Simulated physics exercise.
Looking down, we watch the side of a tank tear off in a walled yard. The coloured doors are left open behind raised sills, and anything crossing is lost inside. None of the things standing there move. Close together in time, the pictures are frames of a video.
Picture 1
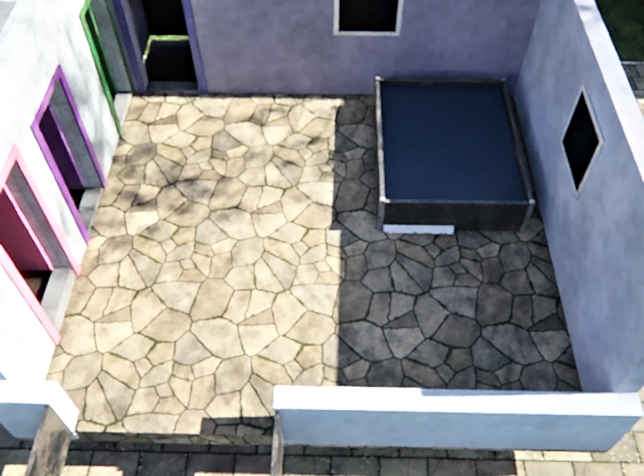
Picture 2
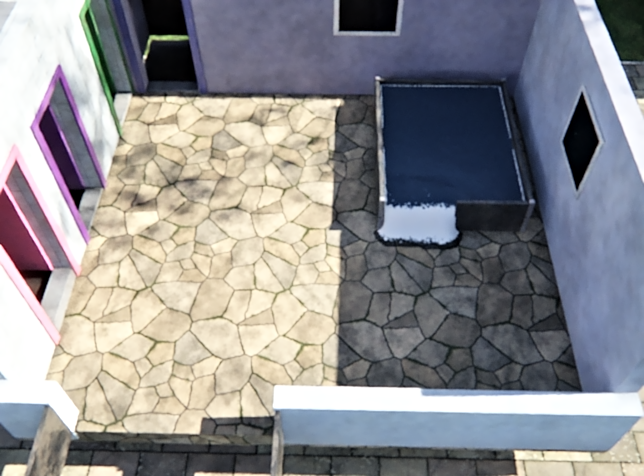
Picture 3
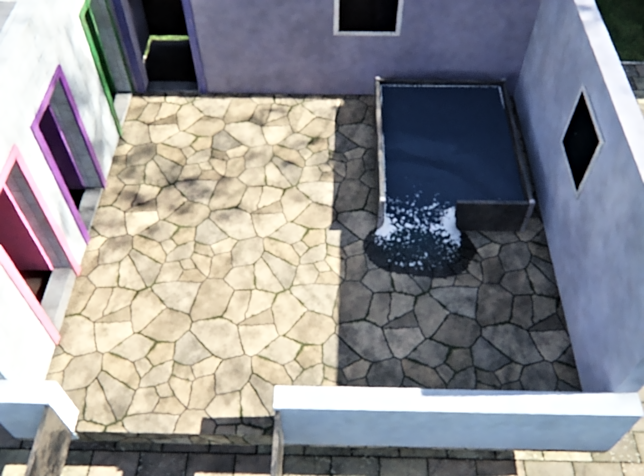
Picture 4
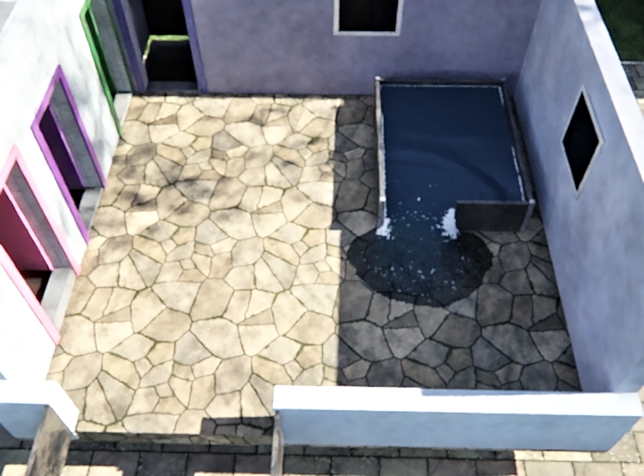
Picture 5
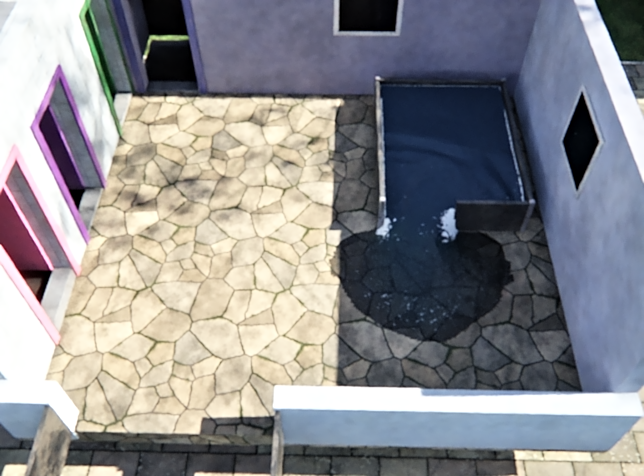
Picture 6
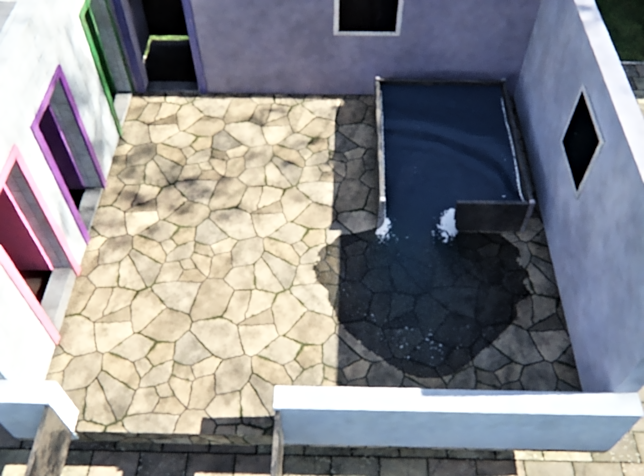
Water bursts through the torn front side of a dark open tank in a walled yard with coloured doorways, foaming at the gap, then spreads across the shaded stone paving in a widening dark pool that reaches the sunlit stones.
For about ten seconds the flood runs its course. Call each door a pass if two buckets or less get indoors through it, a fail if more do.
Green door: Pass, purple door: Pass, blue door: Pass, pink door: Pass.
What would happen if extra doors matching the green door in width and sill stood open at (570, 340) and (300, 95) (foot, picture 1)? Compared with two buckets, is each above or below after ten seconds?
Tops it; comes up short.
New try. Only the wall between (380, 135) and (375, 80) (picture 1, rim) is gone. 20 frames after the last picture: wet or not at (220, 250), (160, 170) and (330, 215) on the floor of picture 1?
Taking the spots in turn: Swamped, swamped and untouched.
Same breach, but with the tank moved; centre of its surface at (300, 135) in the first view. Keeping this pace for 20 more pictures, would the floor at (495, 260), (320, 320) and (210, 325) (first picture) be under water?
As listed: Untouched, reached, reached.
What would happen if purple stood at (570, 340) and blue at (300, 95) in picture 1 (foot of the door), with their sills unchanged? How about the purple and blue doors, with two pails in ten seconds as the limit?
Taking them in turn, the purple door crosses the limit and the blue door remains below the limit.
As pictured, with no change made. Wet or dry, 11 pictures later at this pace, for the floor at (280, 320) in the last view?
Call it swamped.
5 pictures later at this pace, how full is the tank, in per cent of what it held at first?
Near 78 in a hundred.
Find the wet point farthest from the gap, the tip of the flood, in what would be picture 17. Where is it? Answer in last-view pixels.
Near (178, 412).
A moment on, water covers 25 % of the floor; the green door not reached, the purple door not reached, the blue door not reached, the pink door not reached.
Next, water covers 35 % of the floor; the green door not reached, the purple door not reached, the blue door not reached, the pink door not reached.
Then, water covers 40 % of the floor; the green door not reached, the purple door not reached, the blue door not reached, the pink door not reached.
Later, water covers 60 % of the floor; the green door not reached, the purple door wet at the sill, nothing in, the blue door not reached, the pink door wet at the sill, nothing in.
In the end, water covers 80 % of the floor; the green door wet at the sill, nothing in, the purple door wet at the sill, nothing in, the blue door wet at the sill, nothing in, the pink door wet at the sill, nothing in.
